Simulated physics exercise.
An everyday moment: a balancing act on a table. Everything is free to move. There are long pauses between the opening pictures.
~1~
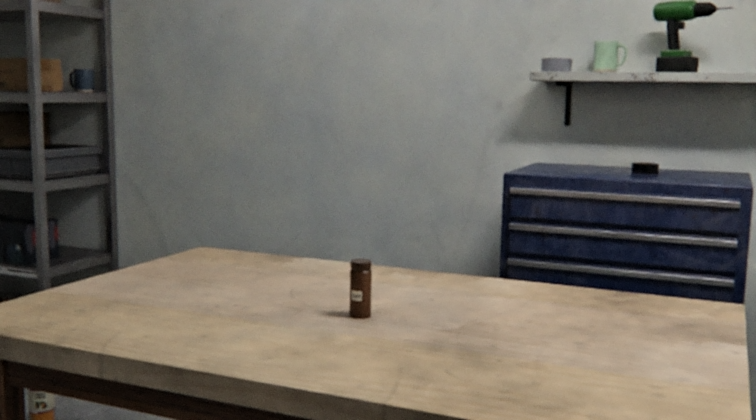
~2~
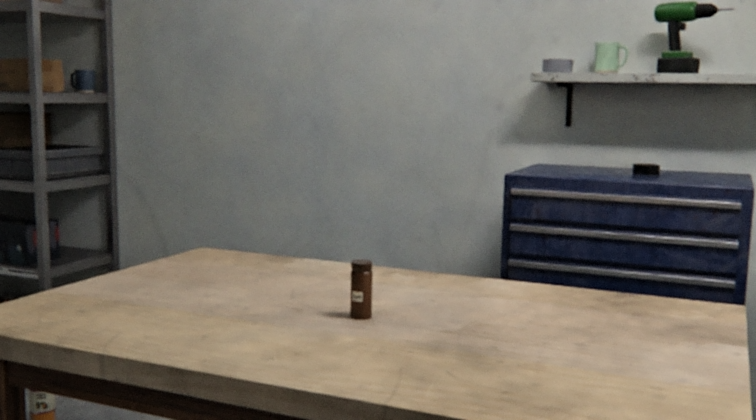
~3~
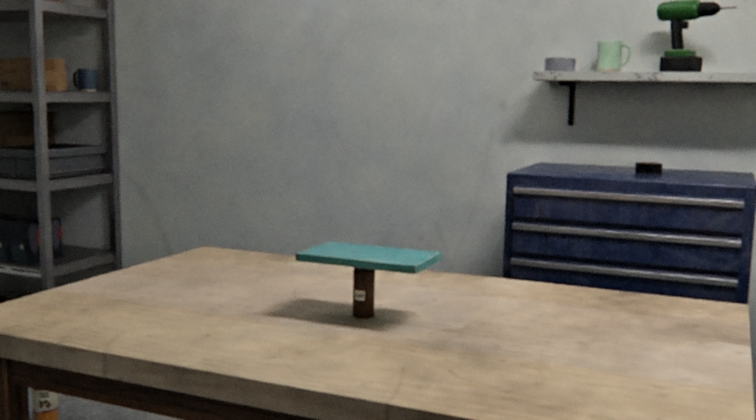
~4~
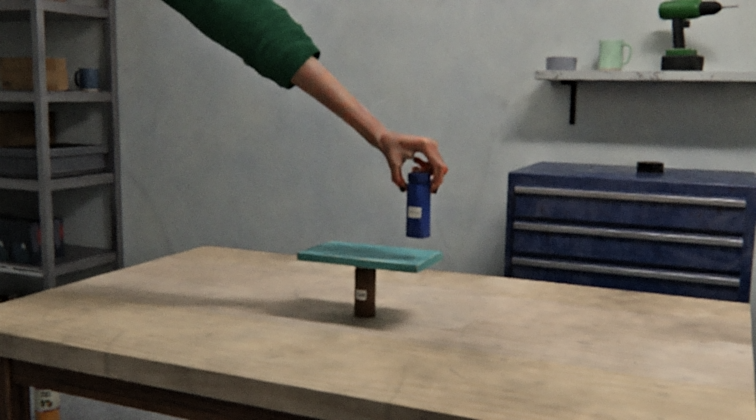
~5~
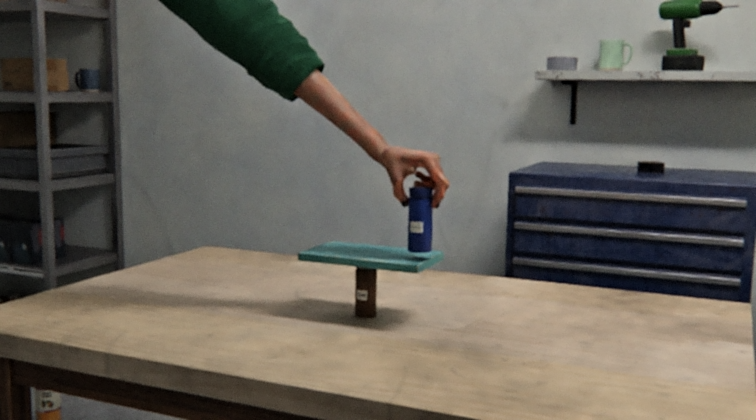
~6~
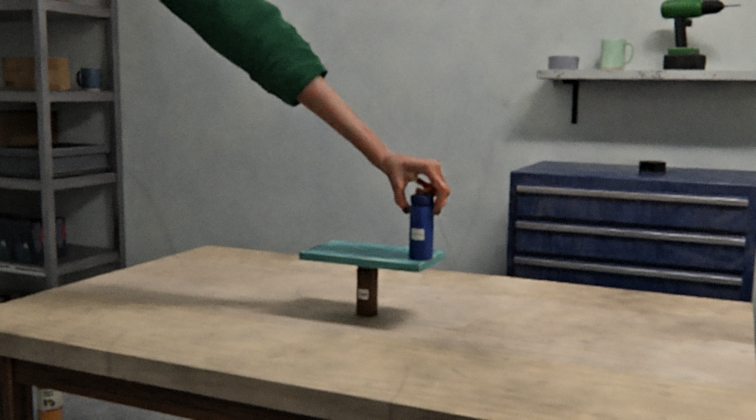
On a wooden workshop table, a small brown shaker stands alone, and then a flat teal board appears balanced across its top. A green-sleeved arm reaches in from the upper left, lowers a blue shaker onto the board's right side, and keeps its fingers on the top.
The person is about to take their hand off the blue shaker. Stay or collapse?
Here the stack gives way.
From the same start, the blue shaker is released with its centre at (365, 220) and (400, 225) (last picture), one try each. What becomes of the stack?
First try: It holds; second try: It loses its balance.
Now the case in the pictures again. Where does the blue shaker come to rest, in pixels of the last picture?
At about (481, 321).
Then, 0.50 s later than the last frame, blue shaker now fallen; turquoise board tilted by 51°.
Then, 0.70 s later than the last frame, turquoise board now fallen; brown shaker tilted by 57°.
When it is over, fallen, blue shaker, brown shaker and turquoise board. End places, in pixels of the last picture, blue shaker near (481, 321). The stack loses its balance.
